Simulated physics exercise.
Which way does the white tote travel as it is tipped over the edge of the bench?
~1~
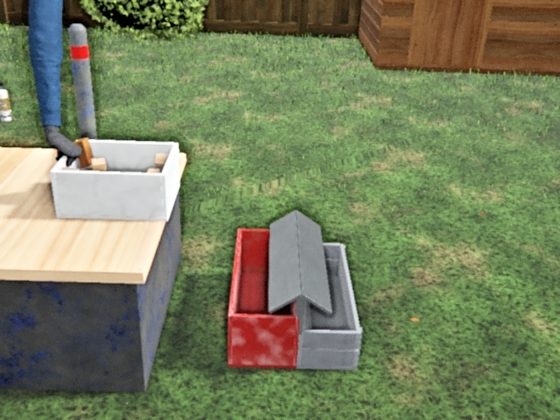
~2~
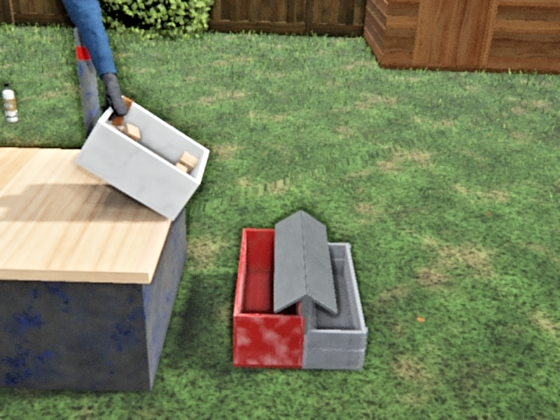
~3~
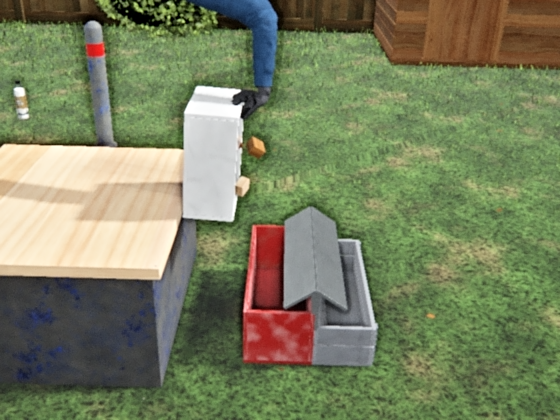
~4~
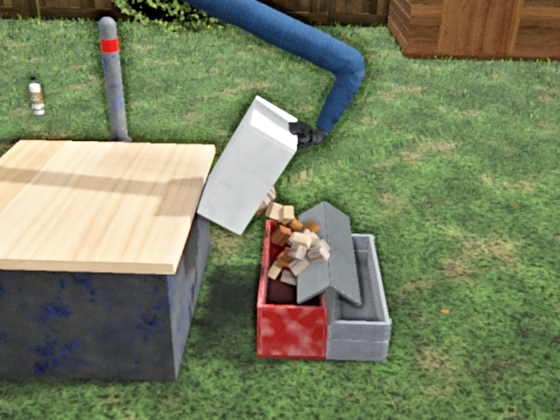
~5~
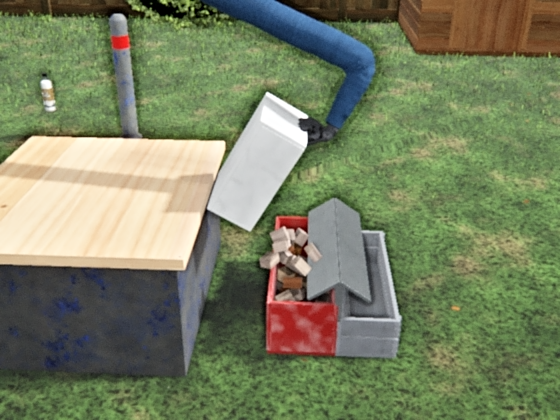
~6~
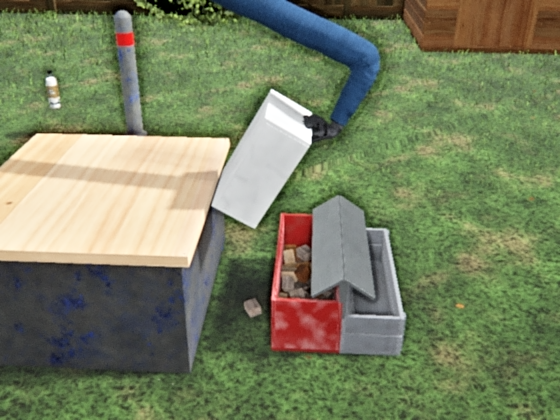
The white tote moves to the right, going from the bench top out over its edge.
